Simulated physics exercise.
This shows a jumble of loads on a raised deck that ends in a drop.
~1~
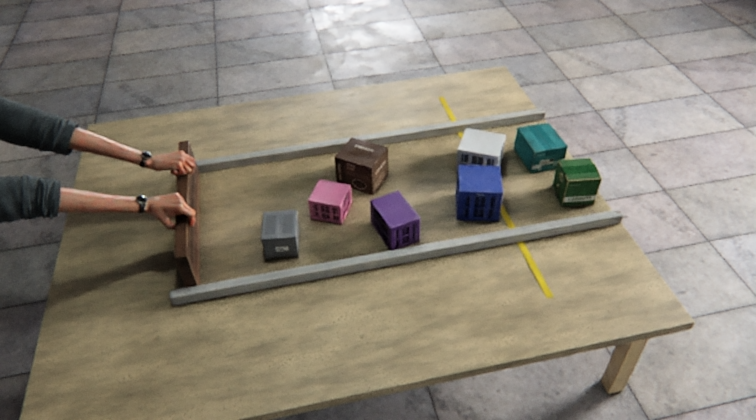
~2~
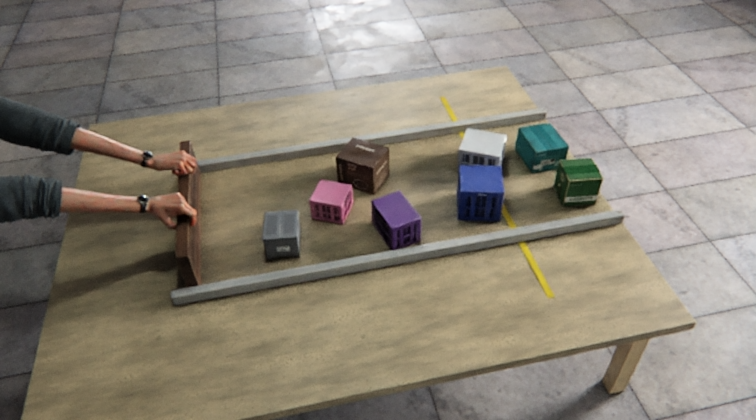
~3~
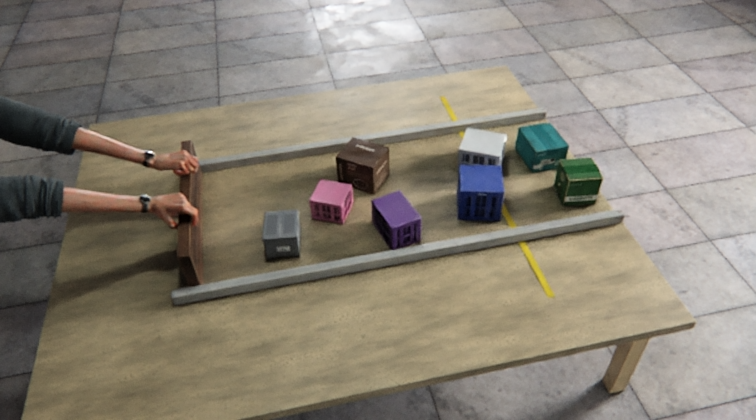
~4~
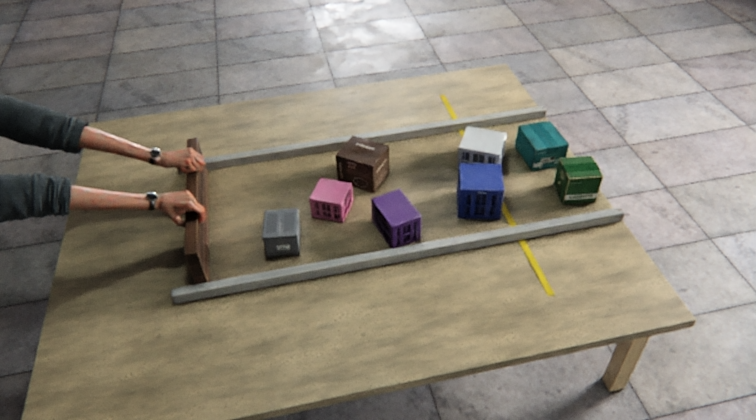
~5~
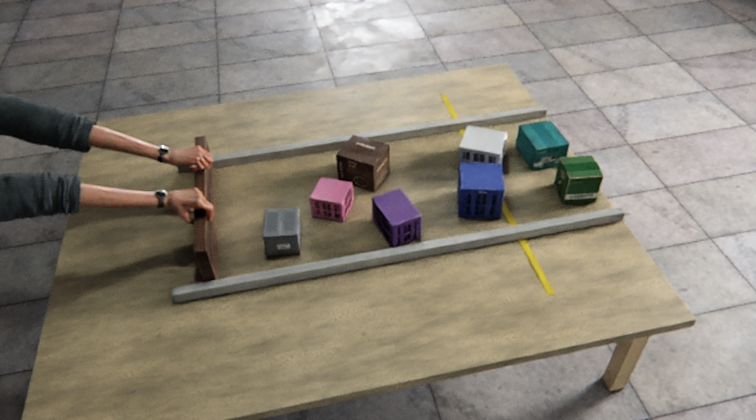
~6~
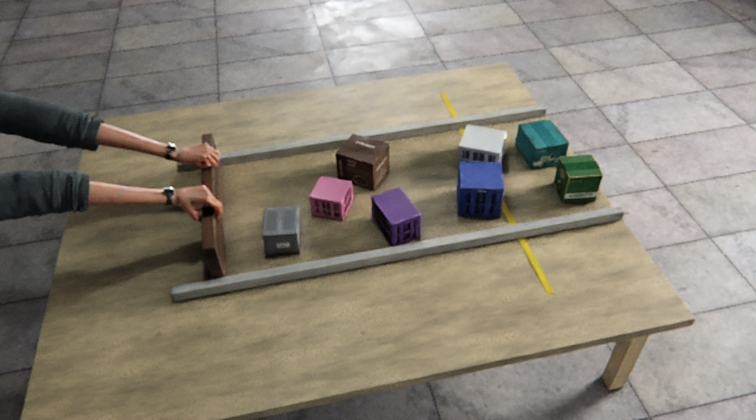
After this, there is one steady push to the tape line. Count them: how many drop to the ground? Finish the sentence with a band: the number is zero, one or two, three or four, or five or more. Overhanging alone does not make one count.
The number is one or two.
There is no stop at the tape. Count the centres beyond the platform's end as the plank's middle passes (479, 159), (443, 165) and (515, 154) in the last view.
In that order 1, 0 and 3.
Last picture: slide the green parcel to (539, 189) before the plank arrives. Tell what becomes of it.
Note: Green parcel leaves the top.
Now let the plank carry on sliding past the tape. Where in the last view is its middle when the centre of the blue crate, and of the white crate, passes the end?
With the blue crate it sits around (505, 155), with the white crate around (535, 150).
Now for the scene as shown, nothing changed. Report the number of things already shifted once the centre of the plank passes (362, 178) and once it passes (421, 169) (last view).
I count 4 first and 5 after.
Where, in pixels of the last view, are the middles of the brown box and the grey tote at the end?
In order, first (490, 129), then (518, 191).
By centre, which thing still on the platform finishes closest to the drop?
It's the turquoise parcel.
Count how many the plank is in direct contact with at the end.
It adds up to 3.
Early on, none off yet; green parcel at rest near (577, 179); turquoise parcel at rest near (541, 144); white crate at rest near (482, 150).
Finally, the number that fall off is one or two; lost, green parcel.
